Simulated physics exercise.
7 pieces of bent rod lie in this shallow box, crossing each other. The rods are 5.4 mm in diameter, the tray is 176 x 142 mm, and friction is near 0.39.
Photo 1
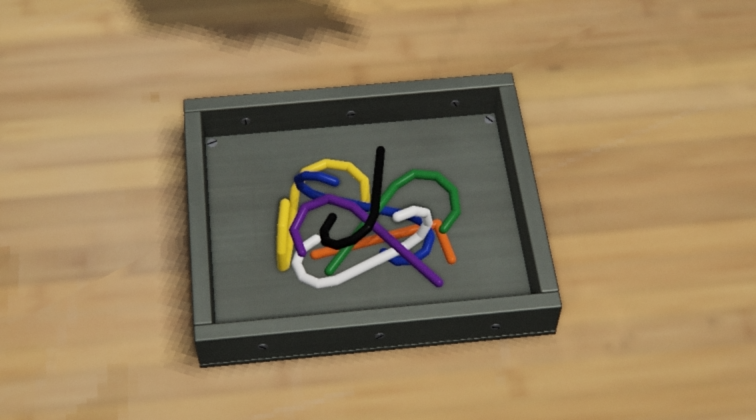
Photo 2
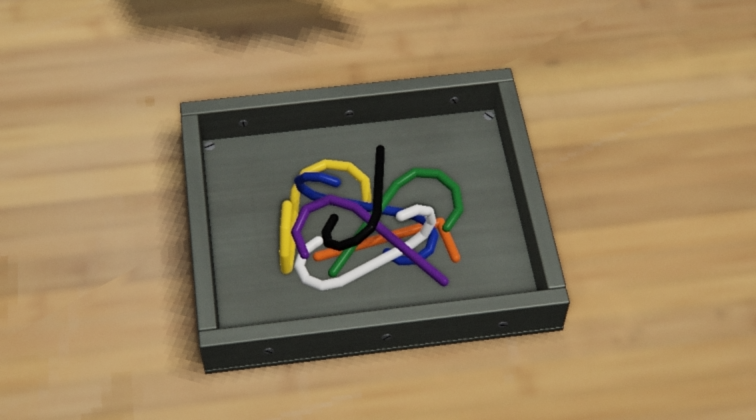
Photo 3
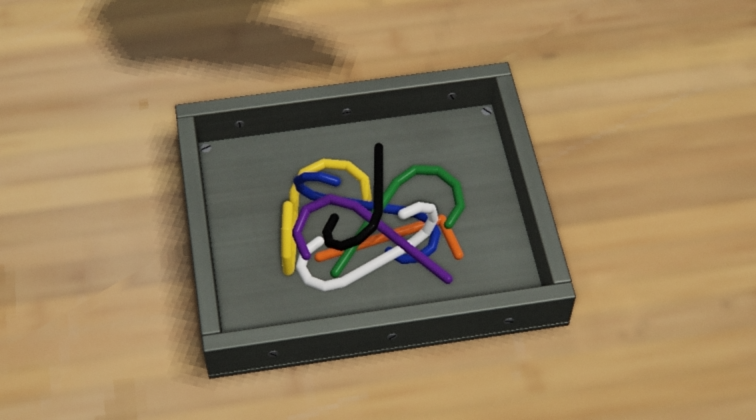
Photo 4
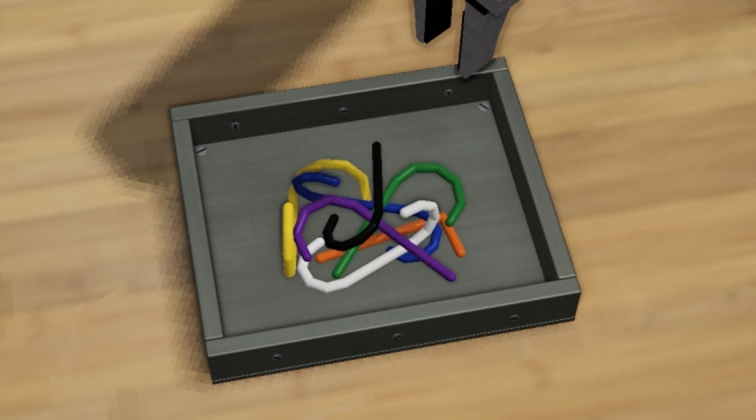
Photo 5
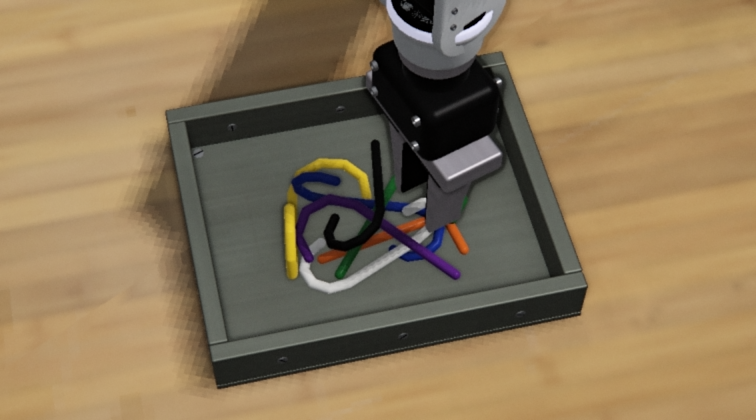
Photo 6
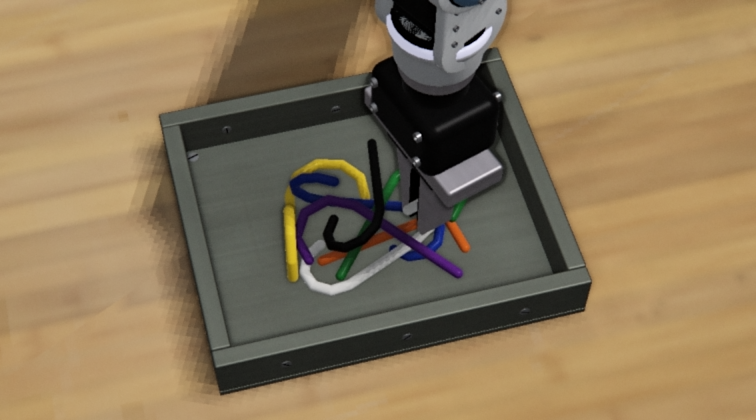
A robotic gripper comes down from the top into a shallow grey tray on a pale wooden surface, seen from above at an angle, as its shadow spreads at upper left. Seven bent rods lie tangled inside, yellow and blue at left, purple, black and white across the middle, green and orange toward the right. The gripper closes on the white rod while the view drifts slightly.
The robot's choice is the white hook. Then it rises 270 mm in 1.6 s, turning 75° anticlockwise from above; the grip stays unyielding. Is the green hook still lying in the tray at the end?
I expect it to stay put.
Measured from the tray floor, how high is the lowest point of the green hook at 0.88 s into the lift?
About 0 mm up.
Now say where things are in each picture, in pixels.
In the first frame, fingers out of view, 204 mm above the grip; green hook from (443, 229) to (329, 271), passing over orange key, over blue hook, under black hook; white hook from (397, 217) to (316, 240), passing over blue hook, under purple hook.
In the second frame, fingers out of view, 204 mm above the grip; white hook from (401, 216) to (318, 241), passing over blue hook, under purple hook; blue hook from (336, 183) to (387, 253), passing under green hook, under white hook, over and under purple hook.
In the third frame, fingers out of view, 190 mm above the grip; green hook from (448, 225) to (335, 273), passing over orange key, over blue hook, under black hook; purple hook from (306, 256) to (448, 279), passing over yellow hook, over and under blue hook, over white hook.
In the fourth frame, fingers (455, 33) 102 mm above the grip; orange key from (461, 253) to (320, 258), passing under green hook, under black hook; black hook from (334, 218) to (377, 146), passing over orange key, over blue hook, over green hook.
In the fifth frame, fingers (428, 190) 13 mm above the grip; yellow hook from (367, 197) to (289, 209), passing under purple hook.
In the sixth frame, fingers (427, 203) closed on the white hook; white hook from (408, 210) to (321, 245).
Then, 0.48 s into the lift, lowest point more than 20 mm over the tray floor, white hook 58 mm.
Then, 0.88 s into the lift, lowest point more than 20 mm over the tray floor, white hook 159 mm.
Then, 1.60 s into the lift, lowest point more than 20 mm over the tray floor, white hook 273 mm.
Finally, hanging white hook 273 mm; the other 6 are down.
